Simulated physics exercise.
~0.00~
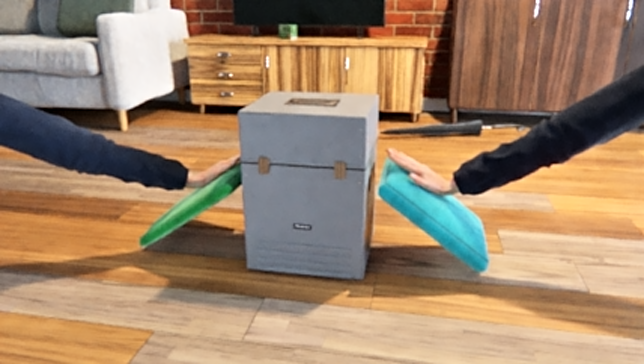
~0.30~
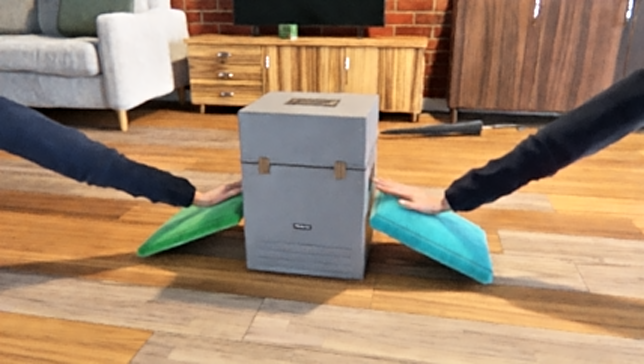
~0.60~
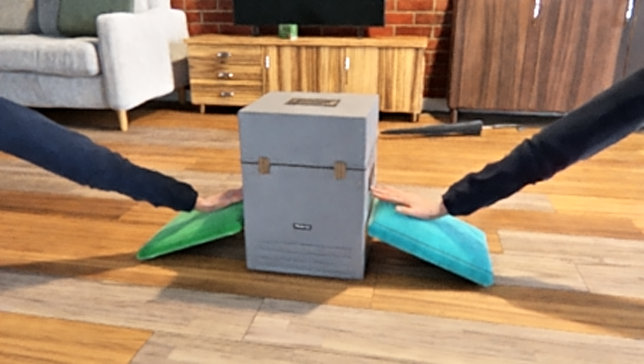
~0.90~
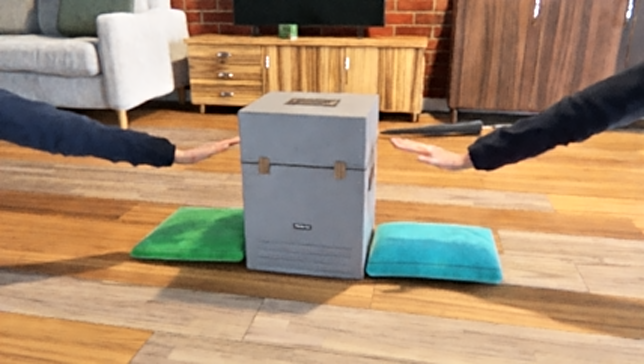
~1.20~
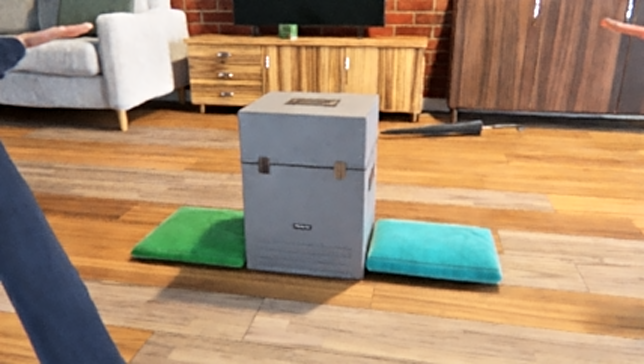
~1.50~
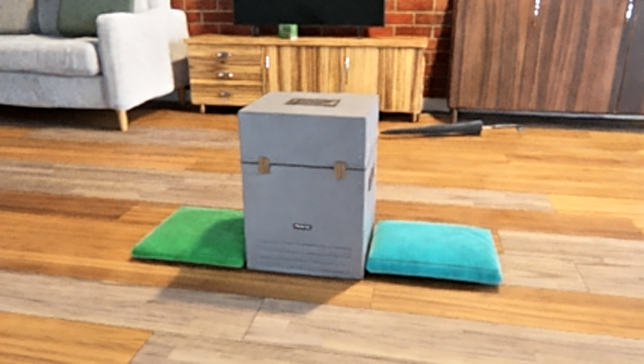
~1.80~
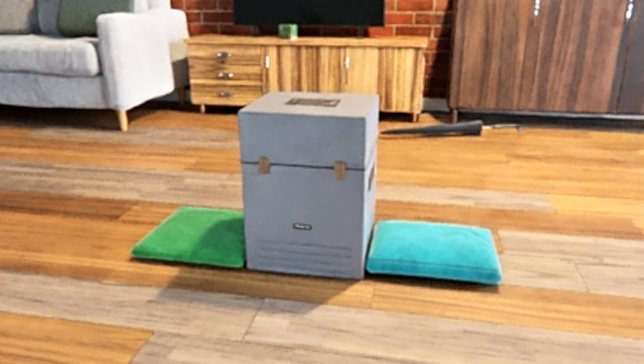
We see two hands leaning a green seat pad and a turquoise soft bag against the left and right sides of a grey chest, lowering them until both slide down flat, then letting go and withdrawing, leaving both lying on the wooden floor beside the upright chest.
